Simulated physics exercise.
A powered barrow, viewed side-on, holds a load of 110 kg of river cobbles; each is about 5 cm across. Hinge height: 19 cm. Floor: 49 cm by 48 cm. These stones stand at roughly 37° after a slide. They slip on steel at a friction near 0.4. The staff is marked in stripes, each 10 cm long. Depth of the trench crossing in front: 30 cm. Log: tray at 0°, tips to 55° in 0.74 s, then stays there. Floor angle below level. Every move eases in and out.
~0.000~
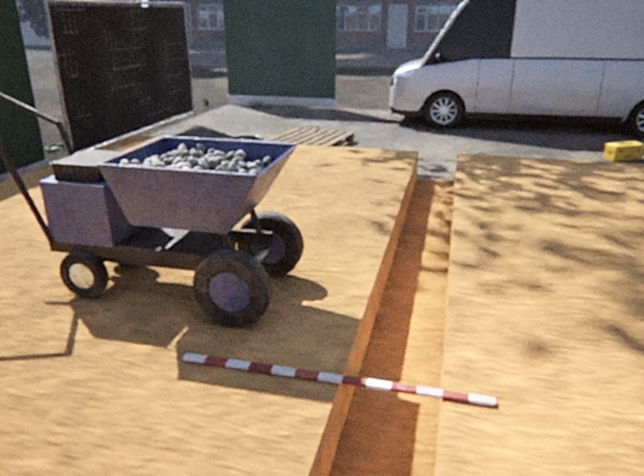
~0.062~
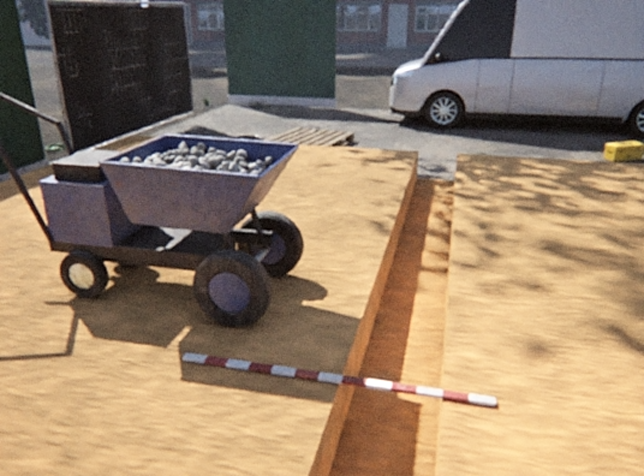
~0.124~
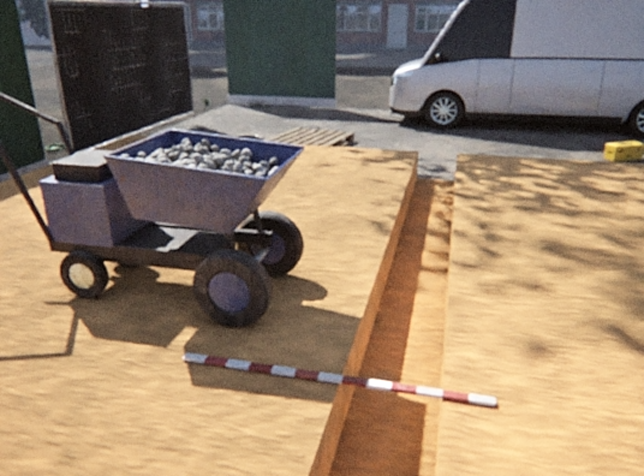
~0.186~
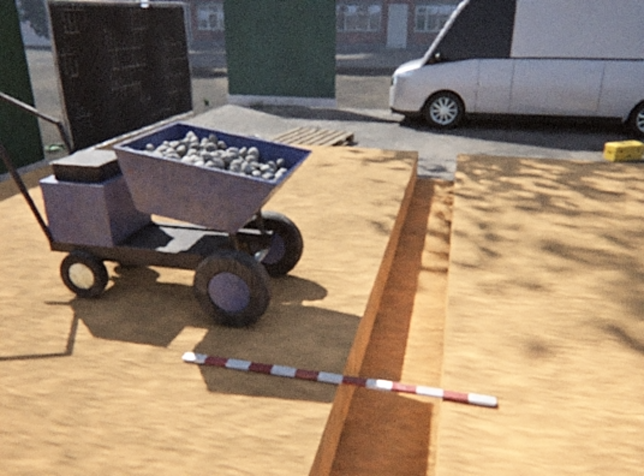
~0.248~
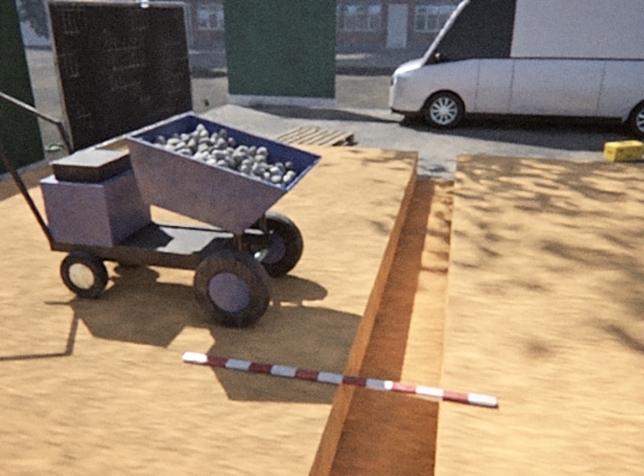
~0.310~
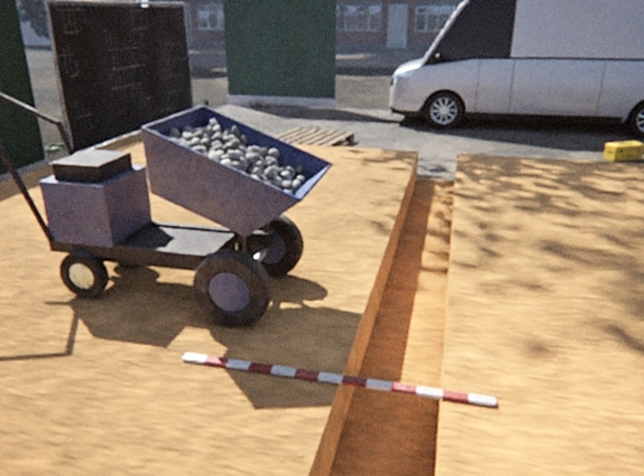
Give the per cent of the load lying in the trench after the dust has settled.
Close to 37 in every hundred.
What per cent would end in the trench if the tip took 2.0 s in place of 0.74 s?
It would come to roughly 20 per cent.
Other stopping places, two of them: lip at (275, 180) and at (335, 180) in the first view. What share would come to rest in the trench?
The first start gives about 30 per cent, the second about 10.
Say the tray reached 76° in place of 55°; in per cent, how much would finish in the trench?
Around 95 per cent would finish in the trench.
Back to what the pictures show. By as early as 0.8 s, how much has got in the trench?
About 5%.
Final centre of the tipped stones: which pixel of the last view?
Their middle is at about (405, 365).
After 0.6 s the floor is at 46°; 100 % in the tray; the foremost stones are at (323, 220).
After 0.8 s the floor is at 55°; 96 % in the tray, 4 % in the trench; the foremost stones are at (394, 259).
After 1.2 s the floor is at 55°; 72 % in the tray, 1 % short of the trench, 25 % in the trench, 1 % past the trench; the foremost stones are at (473, 325).
After 3.1 s the floor is at 55°; 61 % in the tray, 37 % in the trench, 1 % past the trench; the foremost stones are at (525, 330).
